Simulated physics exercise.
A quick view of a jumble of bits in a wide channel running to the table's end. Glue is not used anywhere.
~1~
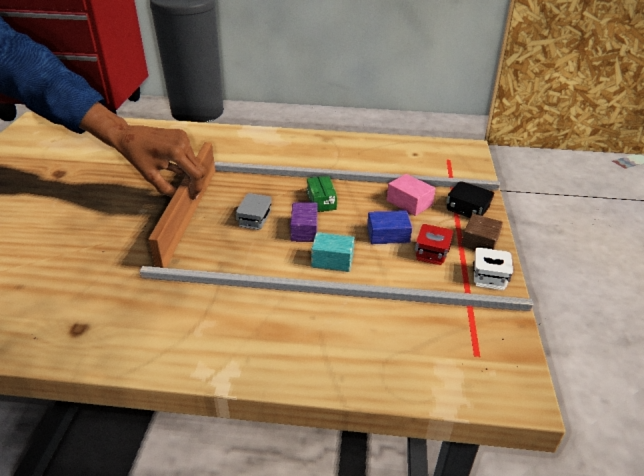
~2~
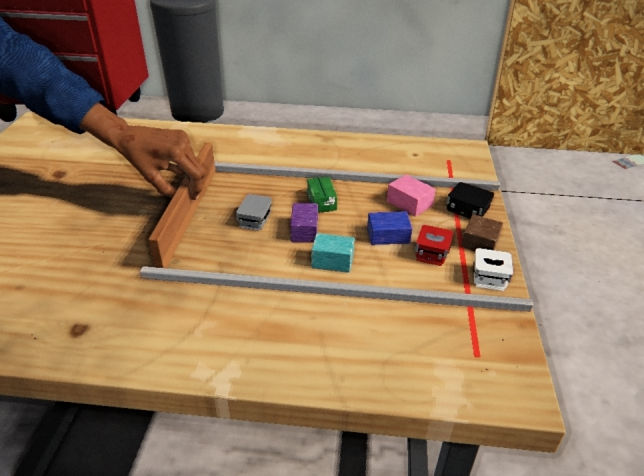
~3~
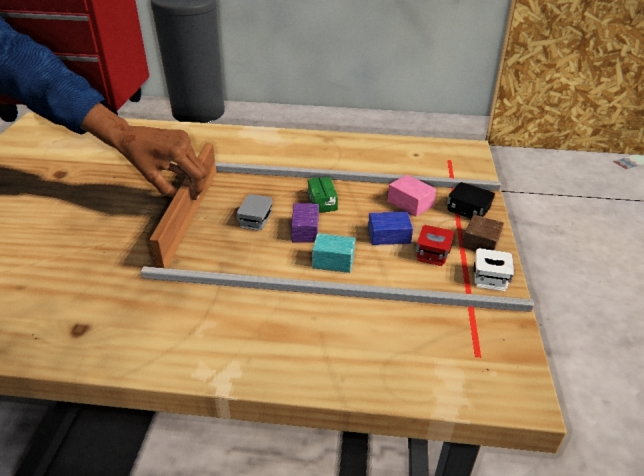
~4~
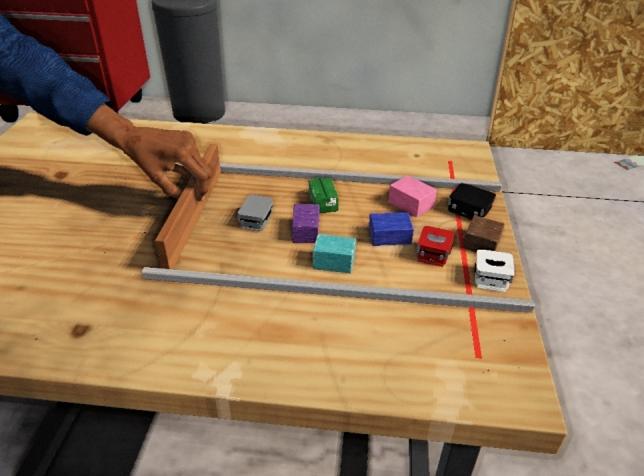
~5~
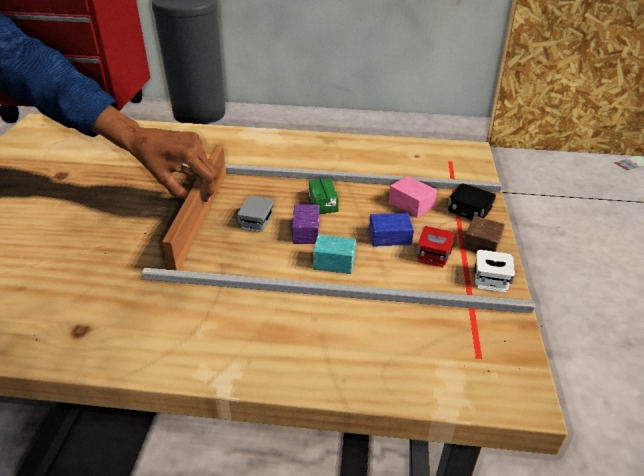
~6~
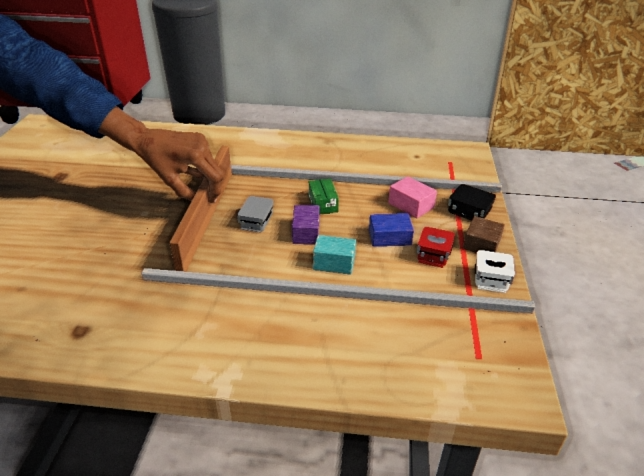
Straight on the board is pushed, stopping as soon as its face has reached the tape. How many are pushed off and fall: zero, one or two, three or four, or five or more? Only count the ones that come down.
The table is going to lose three pieces, maybe four.
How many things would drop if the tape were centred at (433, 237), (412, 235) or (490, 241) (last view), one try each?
In order: 2, 1 and 7.
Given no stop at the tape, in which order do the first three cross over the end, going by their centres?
It runs the brown block, the black case, and lastly the blue block.
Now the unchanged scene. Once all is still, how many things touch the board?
It's 3 of them.
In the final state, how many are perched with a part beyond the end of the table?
The tally is 3.
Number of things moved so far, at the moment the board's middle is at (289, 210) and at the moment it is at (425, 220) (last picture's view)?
The first number is 2, the next one 10.
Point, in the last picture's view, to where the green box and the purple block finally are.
For the green box it's (471, 209), and for the purple block it's (504, 239).
A little later, none off yet; white case at rest near (493, 272); brown block at rest near (484, 237); black case at rest near (471, 204).
Next, none off yet; white case shifted a little near (504, 282); brown block tilted well over near (535, 246); black case shifted about its own width near (502, 208).
When it is over, the number that fall off is three or four; down, blue block, black case and brown block.
